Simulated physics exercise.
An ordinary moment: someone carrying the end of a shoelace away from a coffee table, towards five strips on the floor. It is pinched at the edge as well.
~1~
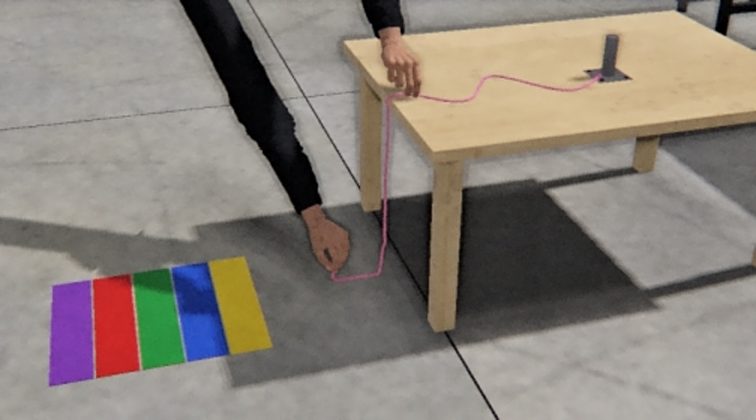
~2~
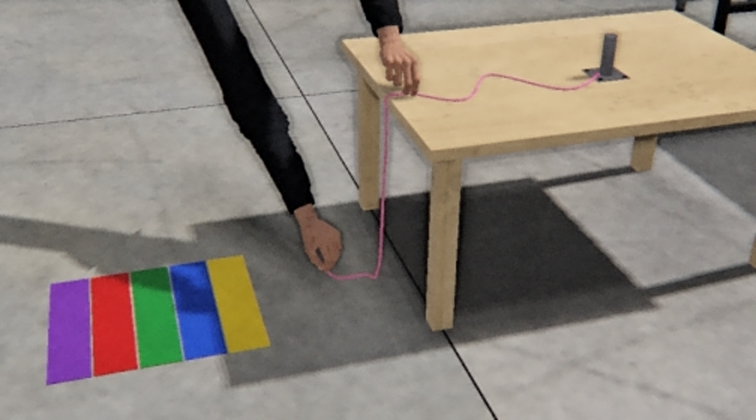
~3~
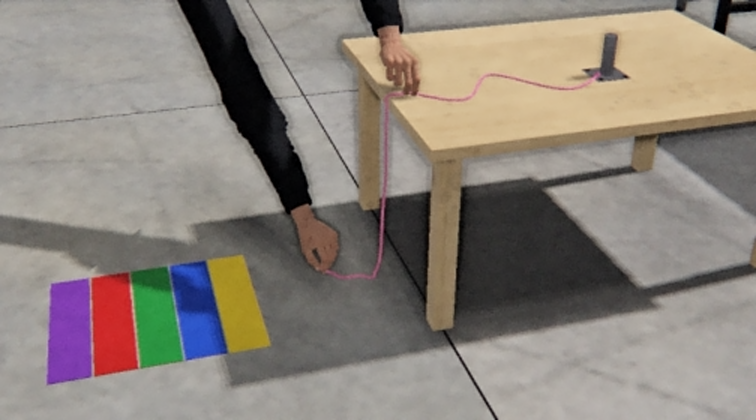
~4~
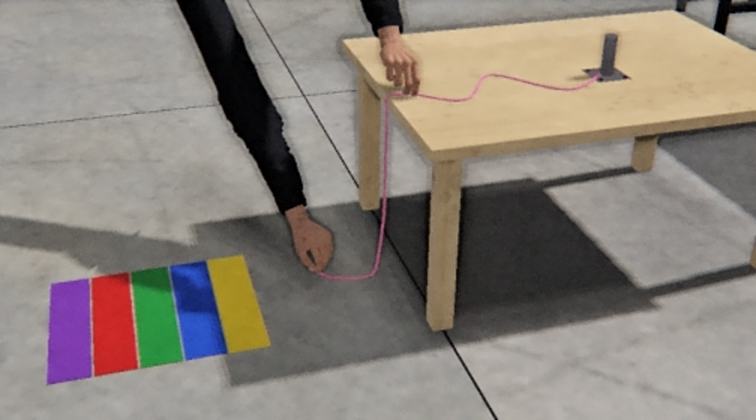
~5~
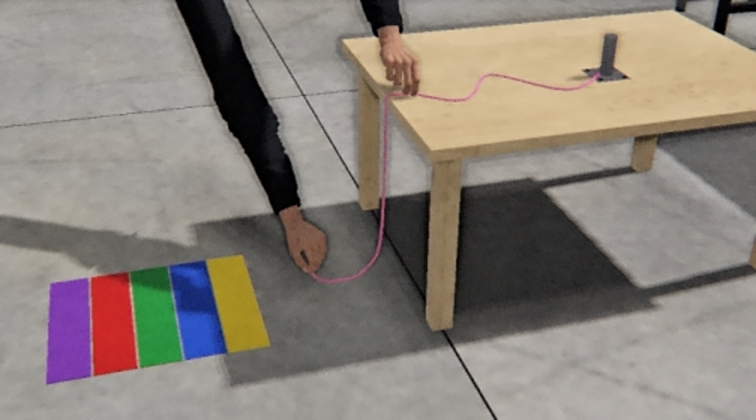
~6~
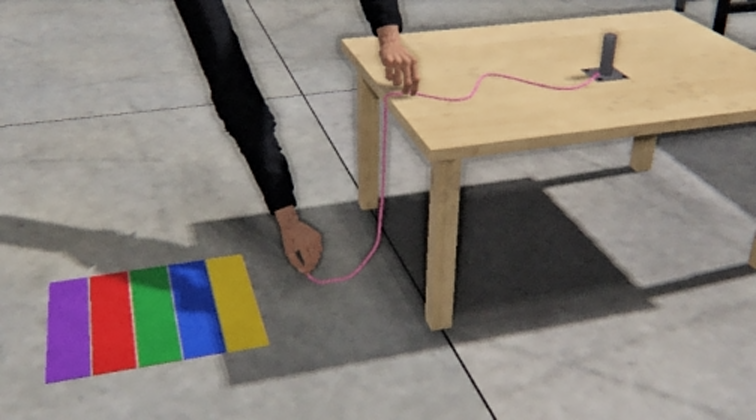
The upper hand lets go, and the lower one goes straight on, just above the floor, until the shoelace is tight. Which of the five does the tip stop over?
The end stops over the red strip.
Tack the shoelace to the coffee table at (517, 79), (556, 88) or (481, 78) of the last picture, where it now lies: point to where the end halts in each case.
The places are (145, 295), (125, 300) and (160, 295).
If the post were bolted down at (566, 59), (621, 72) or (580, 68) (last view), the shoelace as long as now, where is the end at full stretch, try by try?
In that order: (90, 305), (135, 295) and (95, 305).
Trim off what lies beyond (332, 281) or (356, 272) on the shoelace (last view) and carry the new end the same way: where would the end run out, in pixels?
Near (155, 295) and (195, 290).
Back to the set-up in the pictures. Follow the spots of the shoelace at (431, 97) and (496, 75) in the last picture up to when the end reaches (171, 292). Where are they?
They go to (378, 122) and to (472, 86).
Early on, end near (171, 292); over green.
Midway, end near (132, 297); over green.
At the end of the slack, end near (109, 301); over red. It gets as far as the red strip.
